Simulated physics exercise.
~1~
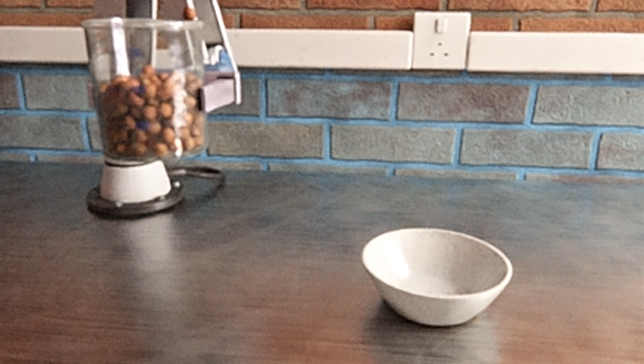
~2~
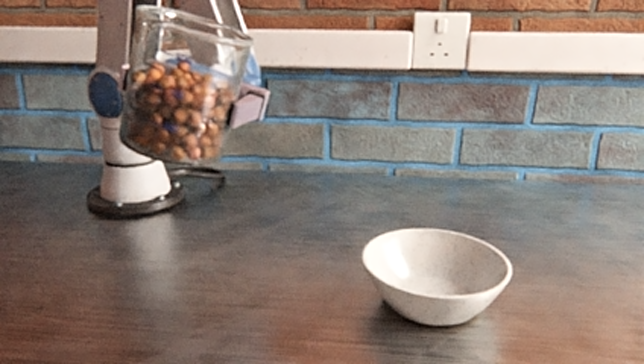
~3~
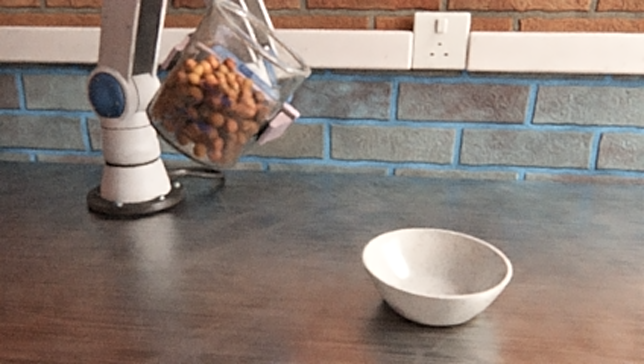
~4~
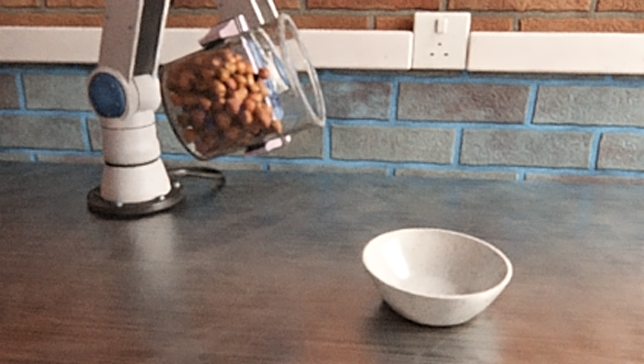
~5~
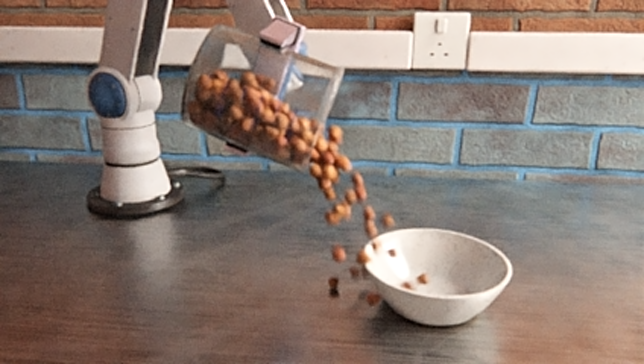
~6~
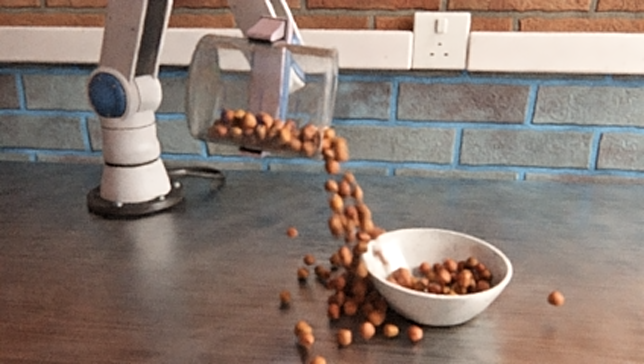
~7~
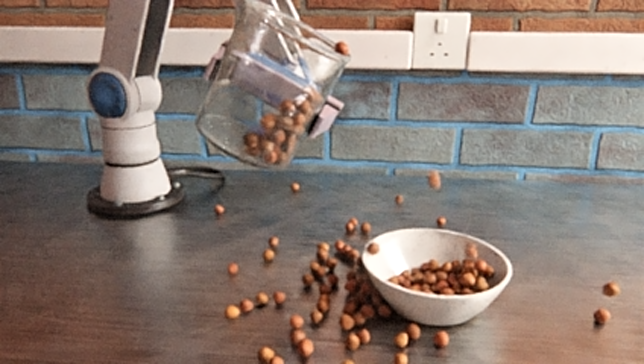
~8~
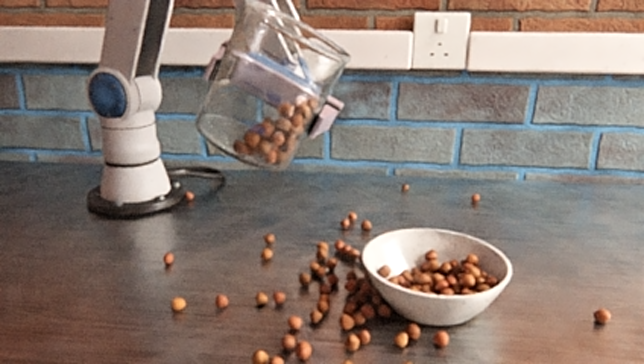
A robot arm tipped a glass beaker of hazelnuts toward a pale bowl, pouring many onto the dark table as well as into it. It then tilted the beaker back, leaving some nuts inside, a partly filled bowl and others scattered around.
